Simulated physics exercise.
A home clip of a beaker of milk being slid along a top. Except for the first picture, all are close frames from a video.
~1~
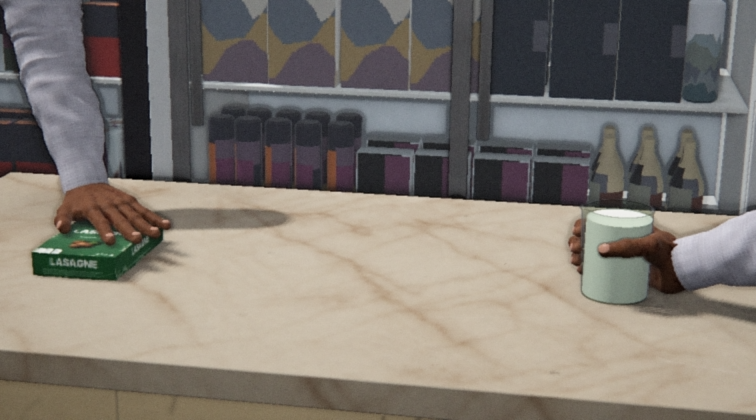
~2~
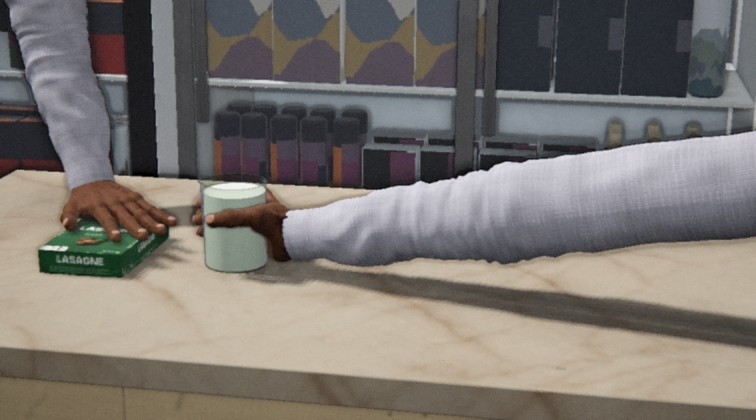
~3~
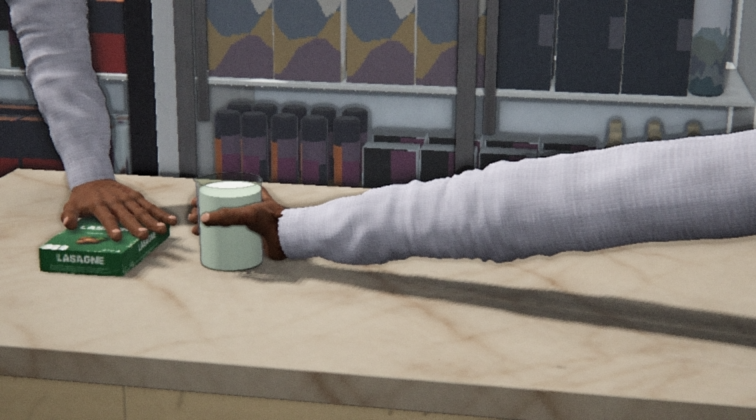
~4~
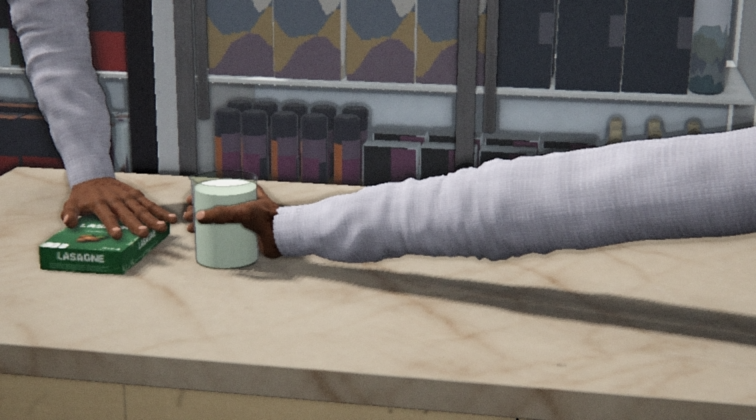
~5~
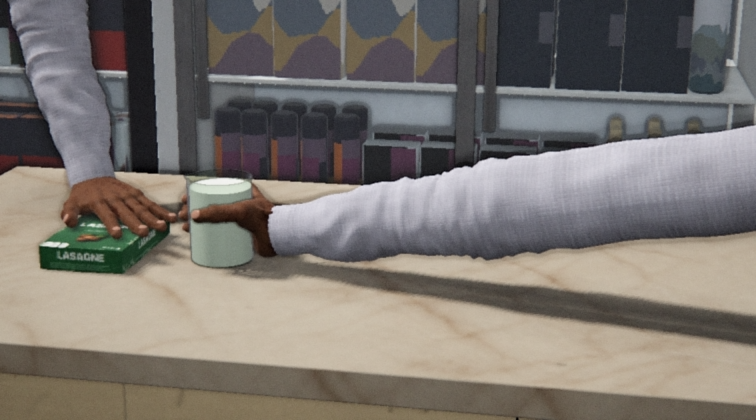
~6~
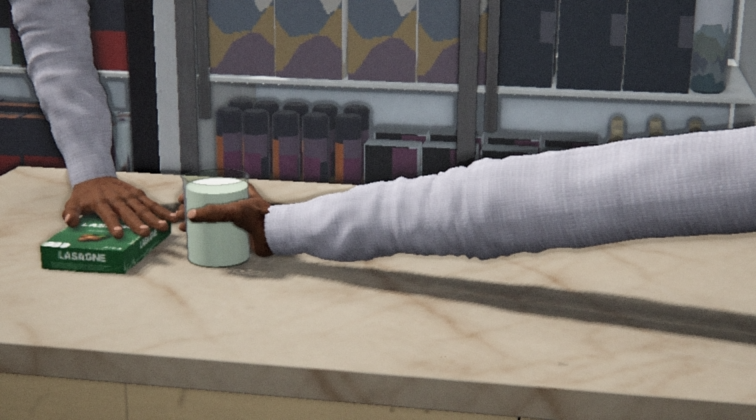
A pale green beaker sliding left across a marble counter in one hand, nearing a green lasagne packet under another hand.
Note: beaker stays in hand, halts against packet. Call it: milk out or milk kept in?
Kept in.
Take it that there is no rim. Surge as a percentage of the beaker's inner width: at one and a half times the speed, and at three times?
Roughly 10 and 25 percent.
Shortly, the beaker meets the packet.
Then, the milk surges up the wall; the wave climbs under half way to the rim.
At the finish, the beaker stands at the packet; none is lost.
